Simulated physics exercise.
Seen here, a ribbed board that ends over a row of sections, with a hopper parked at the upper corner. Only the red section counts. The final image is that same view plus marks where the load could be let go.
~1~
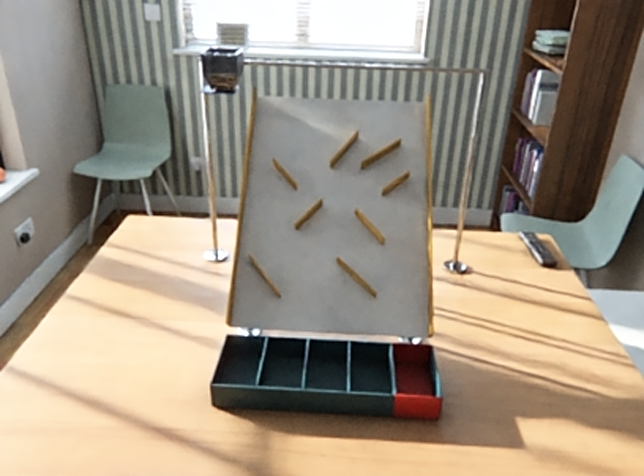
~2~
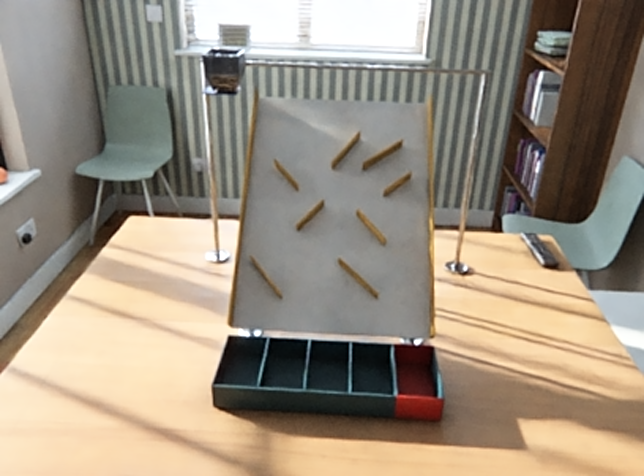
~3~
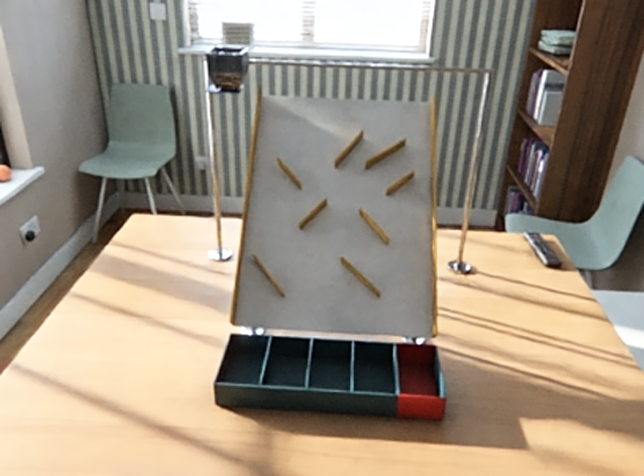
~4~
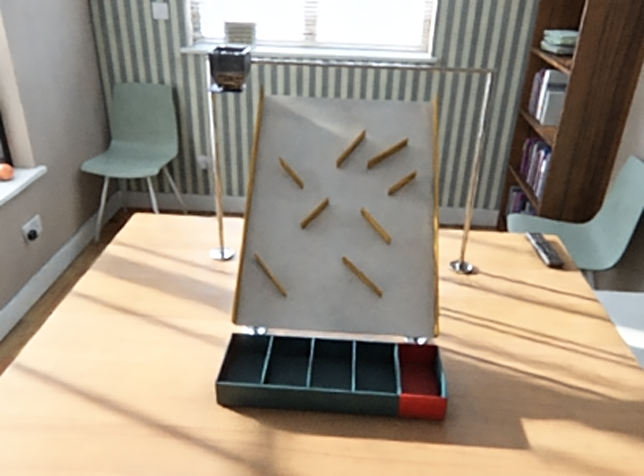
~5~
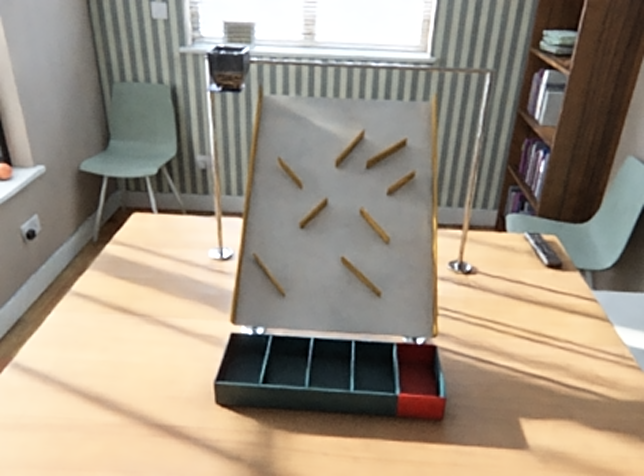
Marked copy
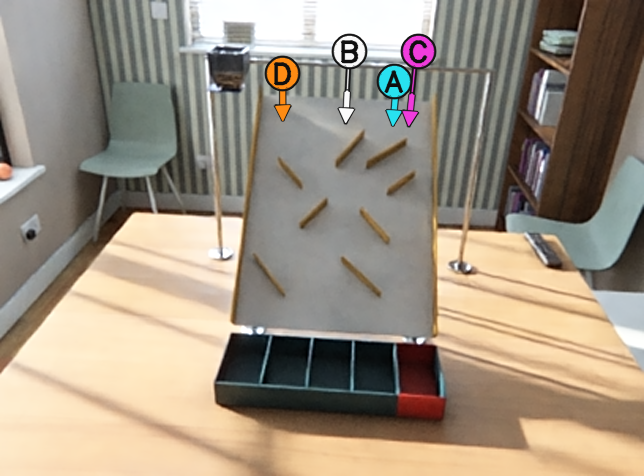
On a sunlit wooden table, a tilted board with scattered wooden ribs stood above a row of dark sections and a red one, a small hopper at upper left, and nothing moved beyond slight view shifts.
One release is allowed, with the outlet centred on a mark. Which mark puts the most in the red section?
Go for C.
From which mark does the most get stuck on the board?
It is A.
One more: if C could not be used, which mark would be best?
A.
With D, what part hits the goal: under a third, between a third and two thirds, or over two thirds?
Mark D gives under a third.
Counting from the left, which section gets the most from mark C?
The fifth from the left.
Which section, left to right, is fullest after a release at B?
The second from the left.
On the marked copy, mark A meets the board at (393, 120); mark B meets the board at (345, 117); mark C meets the board at (409, 120); mark D meets the board at (282, 115).
Choosing A, about a third in the red section, about a third in other sections, about a third held on the board.
Choosing B, a stray few in the red section, nearly all in other sections.
Choosing C, about two thirds in the red section, about a quarter in other sections, a small part held on the board.
Choosing D, none in the red section, all in other sections.
